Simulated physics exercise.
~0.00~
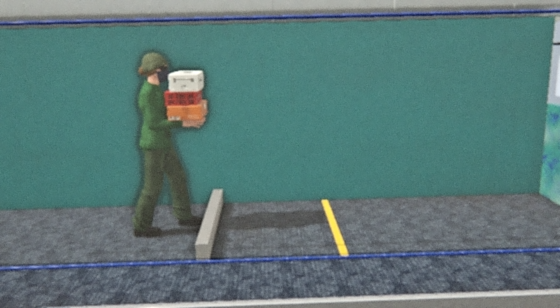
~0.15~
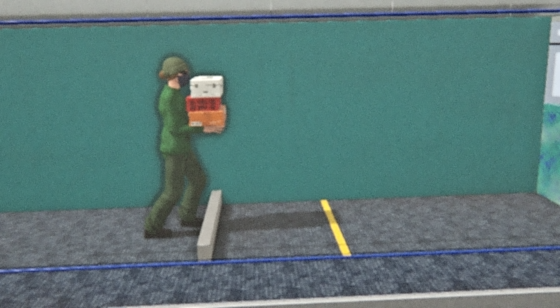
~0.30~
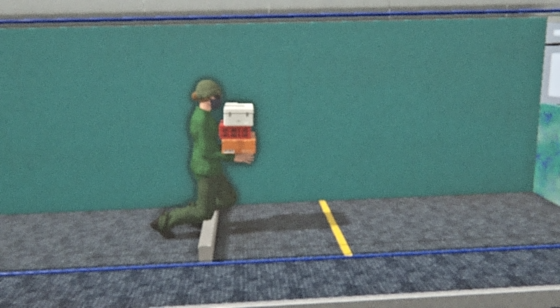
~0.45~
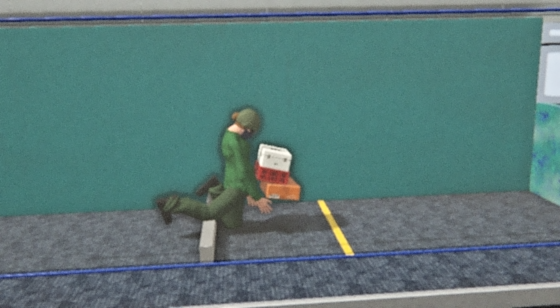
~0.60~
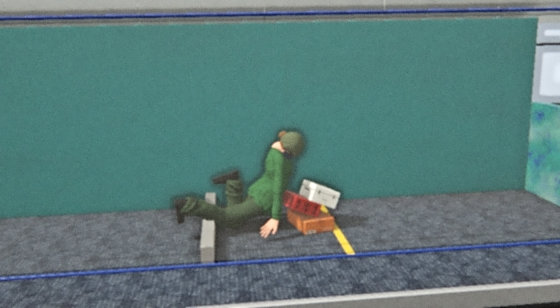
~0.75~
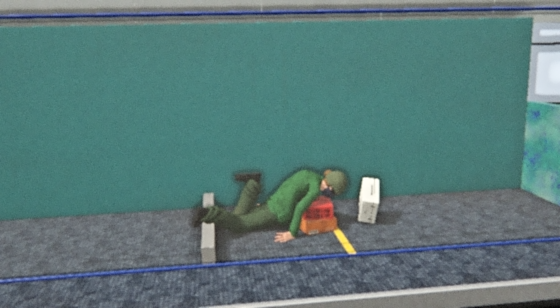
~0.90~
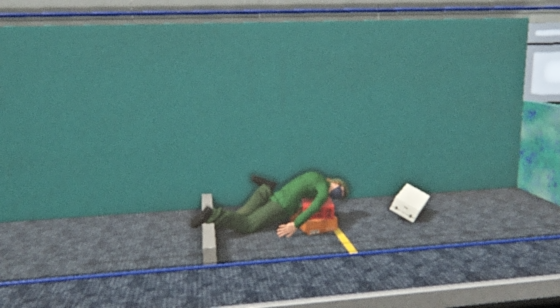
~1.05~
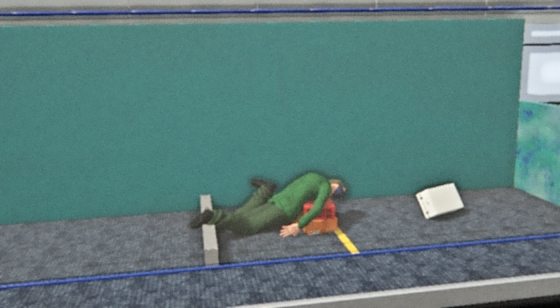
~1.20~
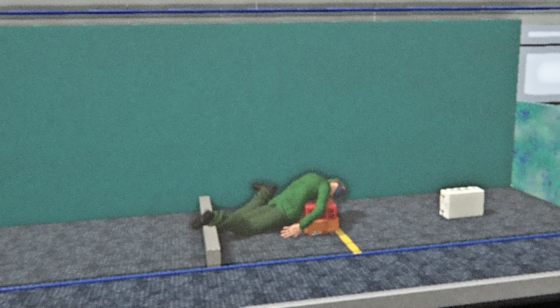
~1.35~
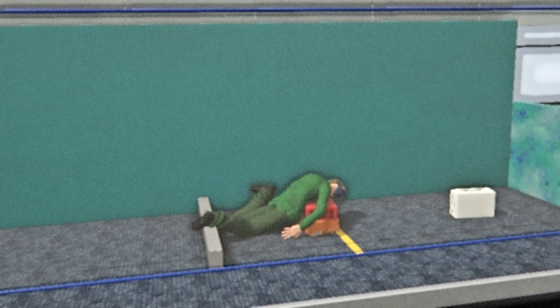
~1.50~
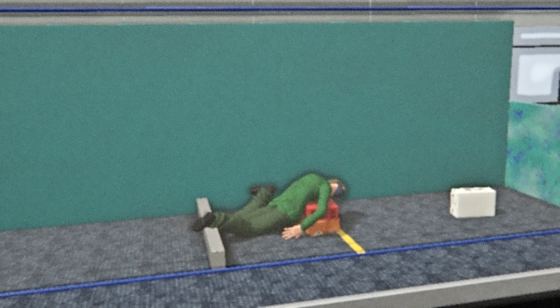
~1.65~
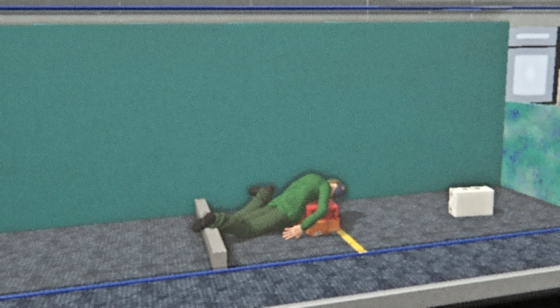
On a grey floor before a green wall, a person in green carrying three stacked boxes toppled forward over a low rail and ended up slumped on the red and orange boxes short of the yellow line, while the white one tumbled past it.
